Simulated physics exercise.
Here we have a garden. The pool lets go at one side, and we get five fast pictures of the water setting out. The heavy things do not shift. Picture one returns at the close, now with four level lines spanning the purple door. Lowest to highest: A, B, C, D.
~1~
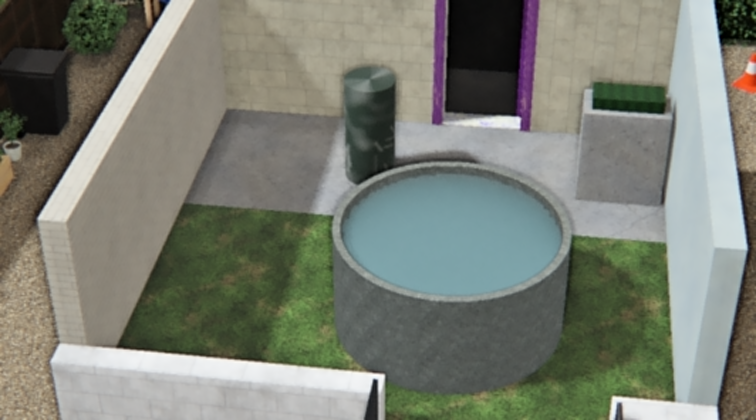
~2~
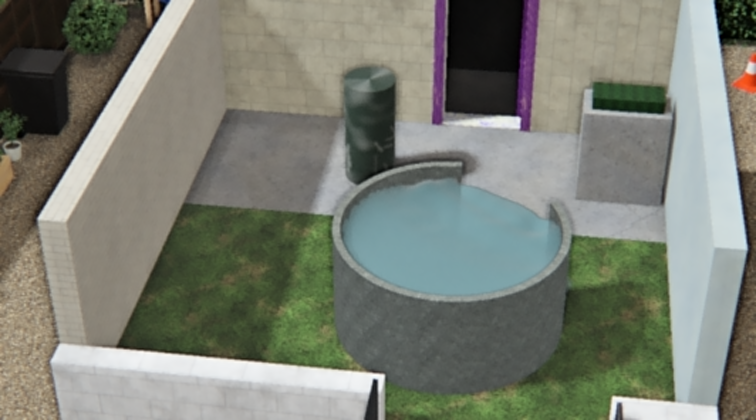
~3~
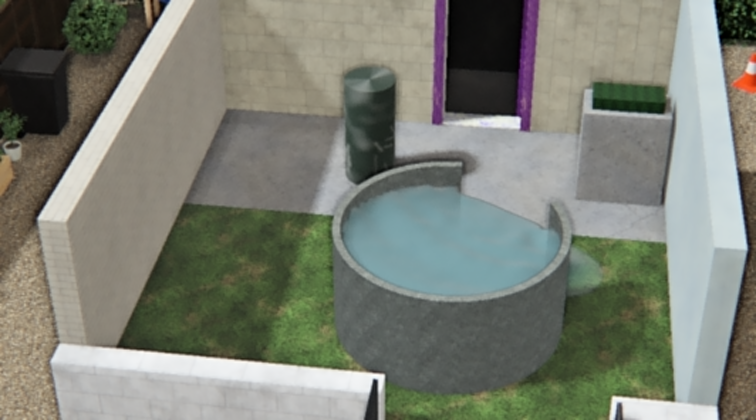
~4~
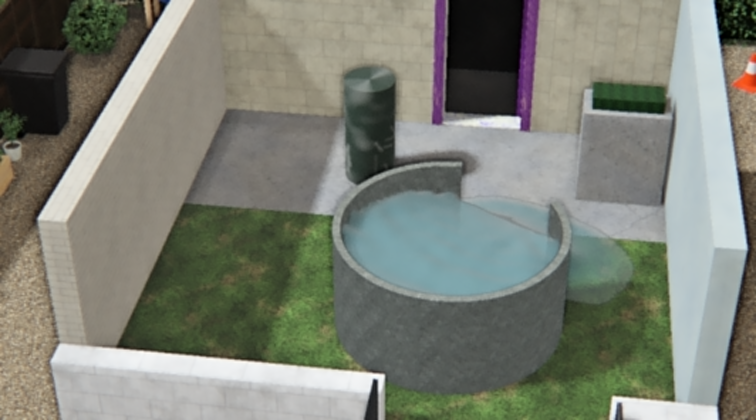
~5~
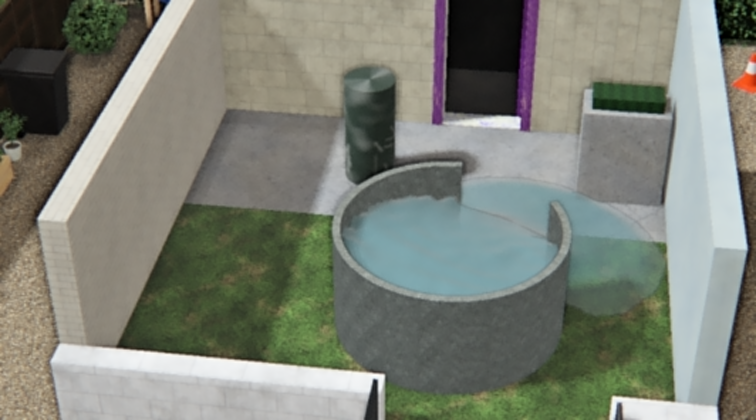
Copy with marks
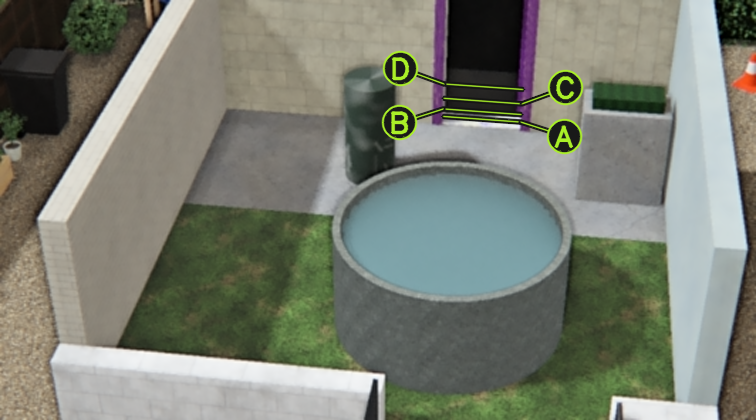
A round grey pool full of water lost a section of its back wall in a small walled garden, and water poured through the gap, spreading across the paving and grass to the right.
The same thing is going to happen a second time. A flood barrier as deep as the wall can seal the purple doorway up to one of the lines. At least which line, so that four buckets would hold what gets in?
That is height C.
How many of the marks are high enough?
Two of them.
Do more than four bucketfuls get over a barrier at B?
Yes.
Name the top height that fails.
That would be B.
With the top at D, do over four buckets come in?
No, that is safe.
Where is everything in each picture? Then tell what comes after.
The first picture shows water in the pool at rest, its middle at (451, 234); foot of the purple doorway at (481, 127); open gate at (498, 381).
In the second picture, water covers 2 % of the ground, its front hidden from here.
In the third picture, water covers 5 % of the ground, its front hidden from here.
The fourth picture shows front seen at (622, 264), 10 % of the ground wet.
The fifth picture shows front seen at (652, 270), 17 % of the ground wet.
On the marked copy, A at (481, 119); B at (482, 111); C at (482, 101); D at (483, 86); from the bottom up A, B, C, D.
For height A, dozens of bucketfuls pour in.
For height B, about 14 bucketfuls get in.
For height C, a bucket or two gets in.
For height D, nothing gets over.
